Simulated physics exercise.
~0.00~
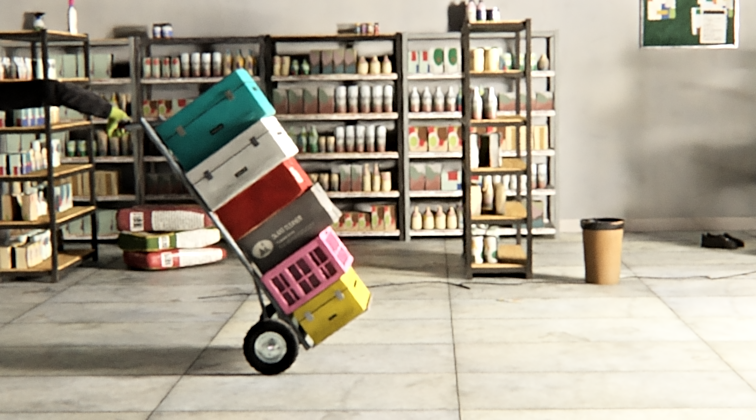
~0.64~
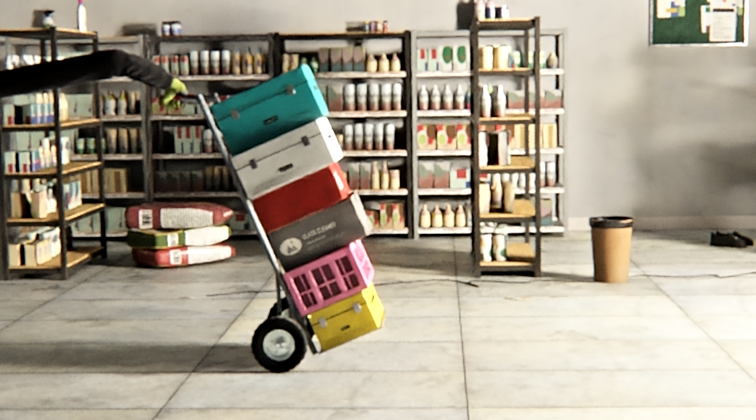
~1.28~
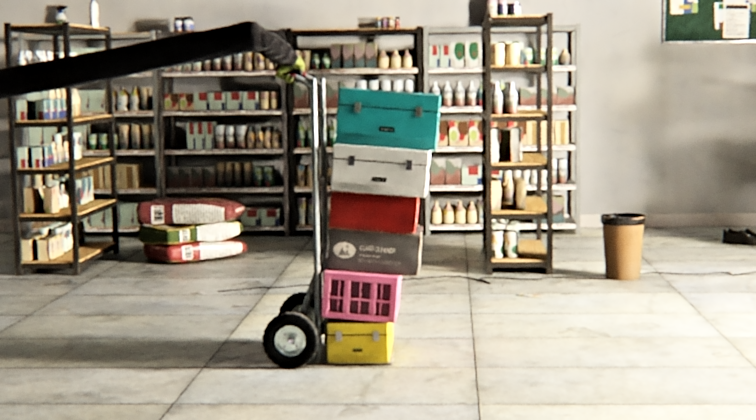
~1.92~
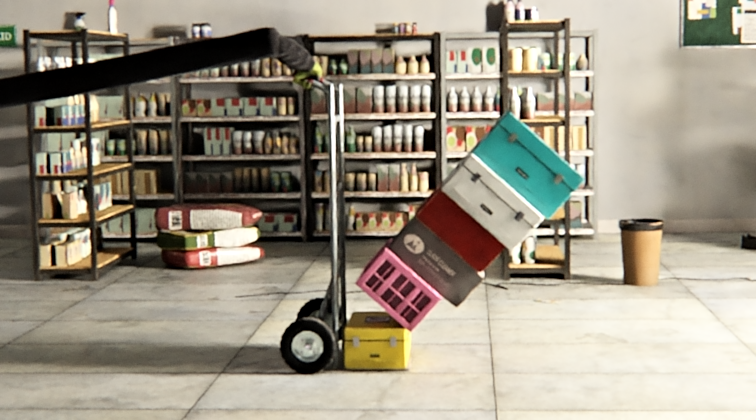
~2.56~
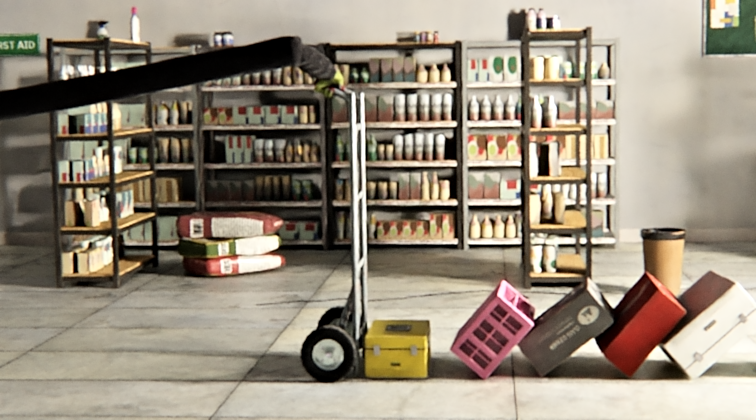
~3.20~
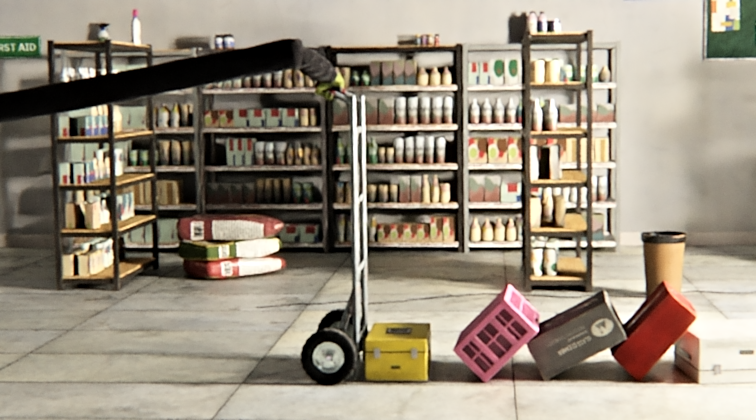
Hand truck swinging upright by a gloved hand, its upper boxes toppling right onto the floor while the yellow toolbox stays put.
